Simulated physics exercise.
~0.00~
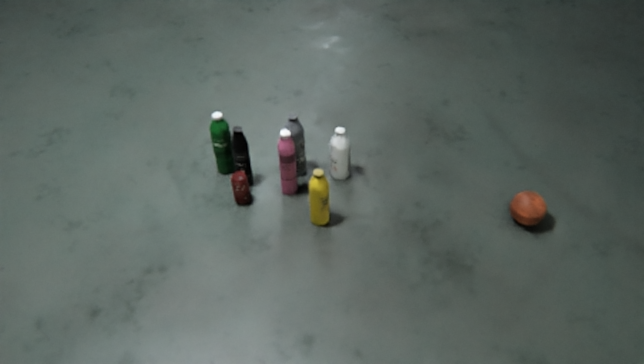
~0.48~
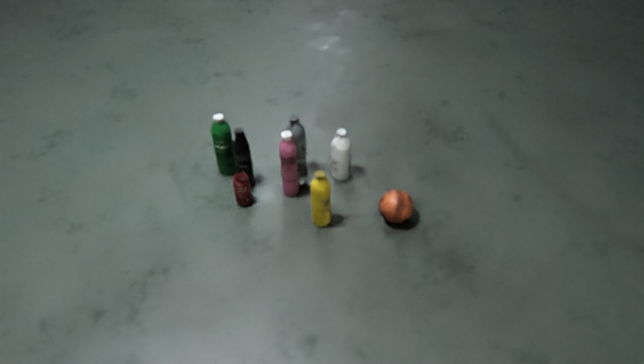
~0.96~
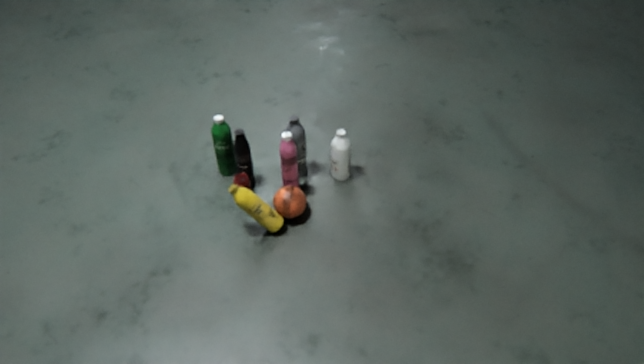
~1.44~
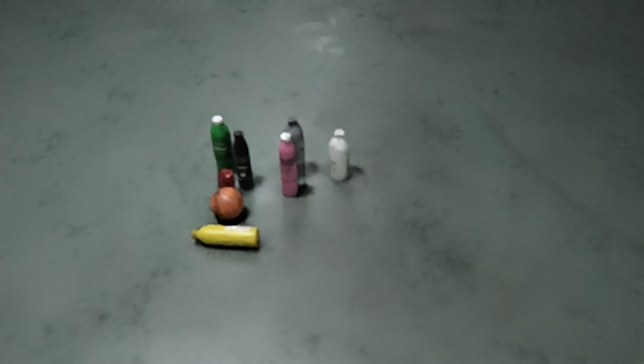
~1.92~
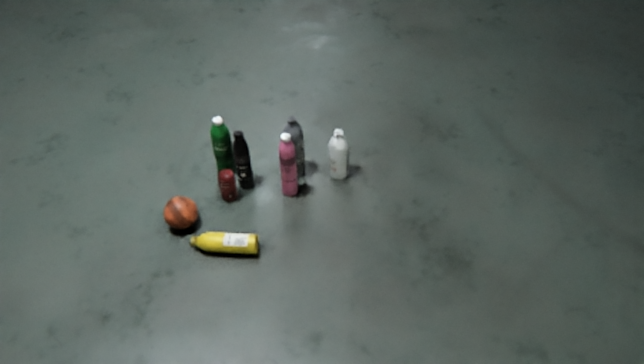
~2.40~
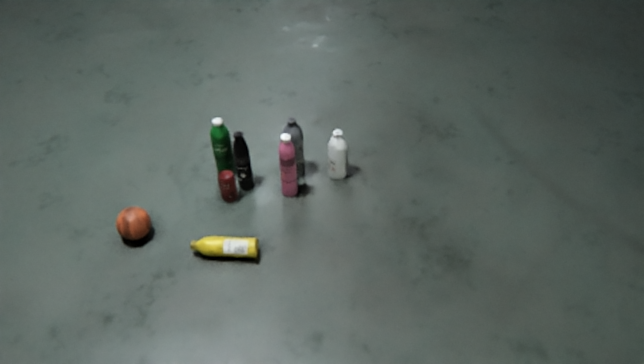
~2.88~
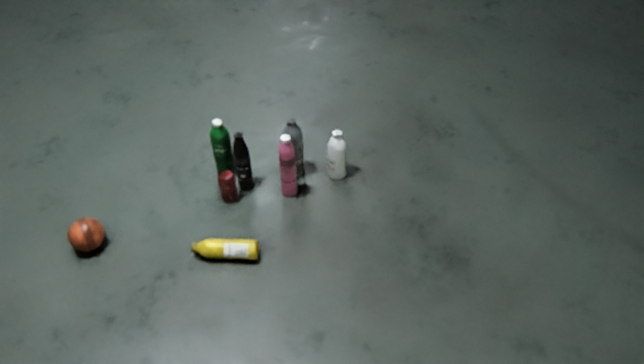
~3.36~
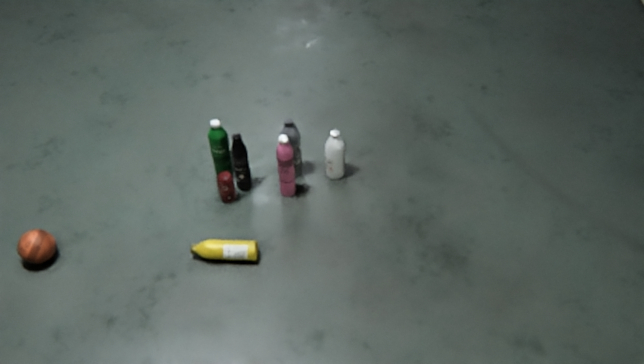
Orange ball rolling left across a grey floor, knocking the yellow bottle onto its side and rolling on, other bottles left standing.
